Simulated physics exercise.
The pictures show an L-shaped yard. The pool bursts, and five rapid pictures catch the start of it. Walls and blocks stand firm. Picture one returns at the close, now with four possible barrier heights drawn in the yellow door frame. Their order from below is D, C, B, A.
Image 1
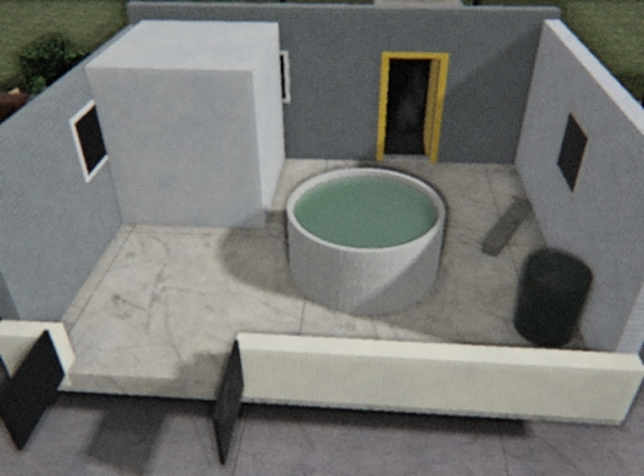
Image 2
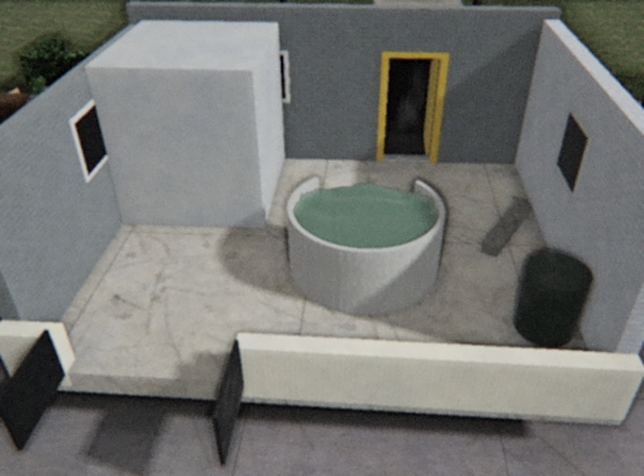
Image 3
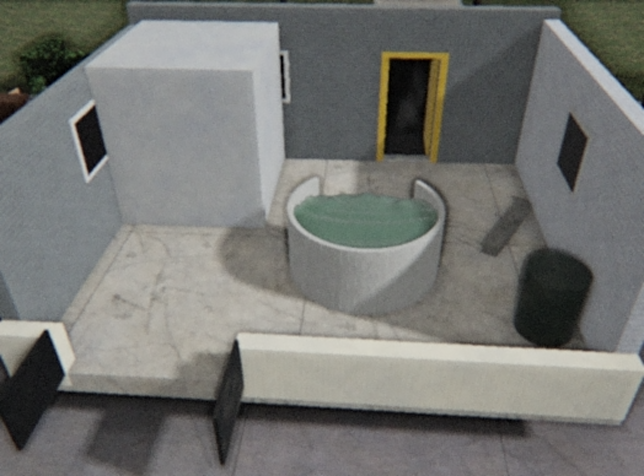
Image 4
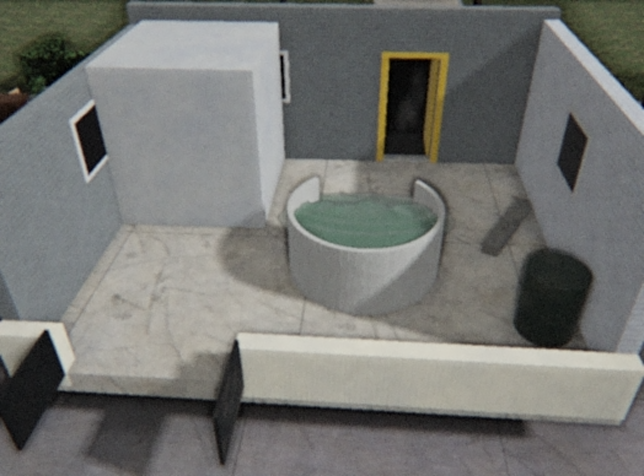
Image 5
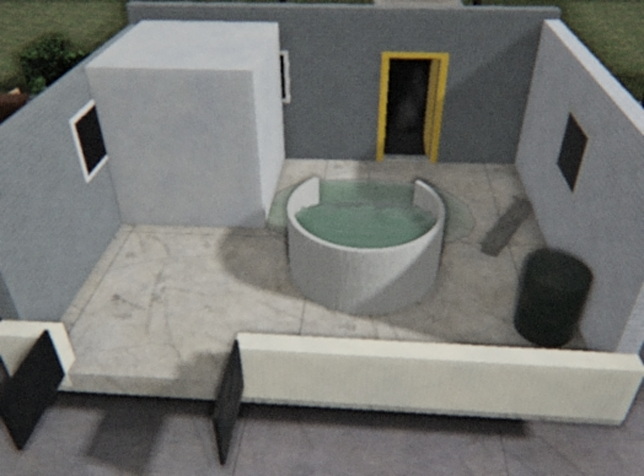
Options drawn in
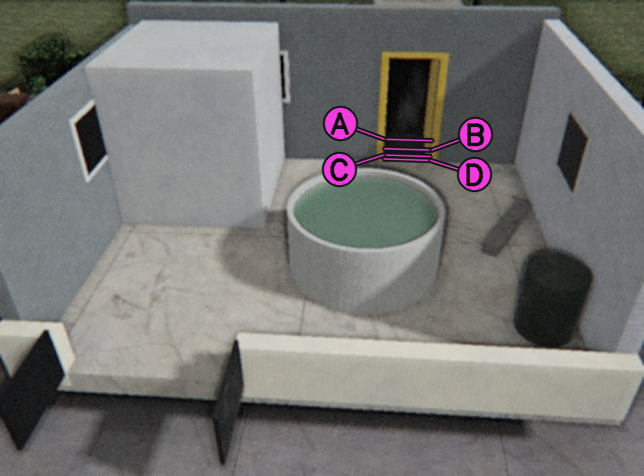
In a walled grey yard with a yellow doorway, a round white pool holds still green water until the back of its rim opens; the water surface ripples and lowers slightly, and a thin sheet spreads over the paving behind it.
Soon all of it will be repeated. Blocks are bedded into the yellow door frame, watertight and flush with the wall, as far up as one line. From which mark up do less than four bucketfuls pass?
Height A.
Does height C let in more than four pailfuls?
Yes, it does.
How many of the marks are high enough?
One of them.
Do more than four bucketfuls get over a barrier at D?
Yes.
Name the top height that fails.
That would be B.
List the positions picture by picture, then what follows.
Water in the pool at rest, its middle at (365, 211); foot of the yellow doorway at (406, 162); open gate at (149, 325), in the first picture.
Water covers 2 % of the ground, its front hidden from here, in the second picture.
Water covers 5 % of the ground, its front hidden from here, in the third picture.
Water covers 10 % of the ground, its front hidden from here, in the fourth picture.
In the fifth picture, 18 % of the ground under water, visible out to (288, 189).
In magenta, A at (408, 139); B at (407, 149); C at (407, 155); D at (406, 159); from the bottom up D, C, B, A.
With A, a splash gets over, under a bucket.
With B, about 11 bucketfuls get in.
With C, dozens of bucketfuls pour in.
With D, dozens of bucketfuls pour in.
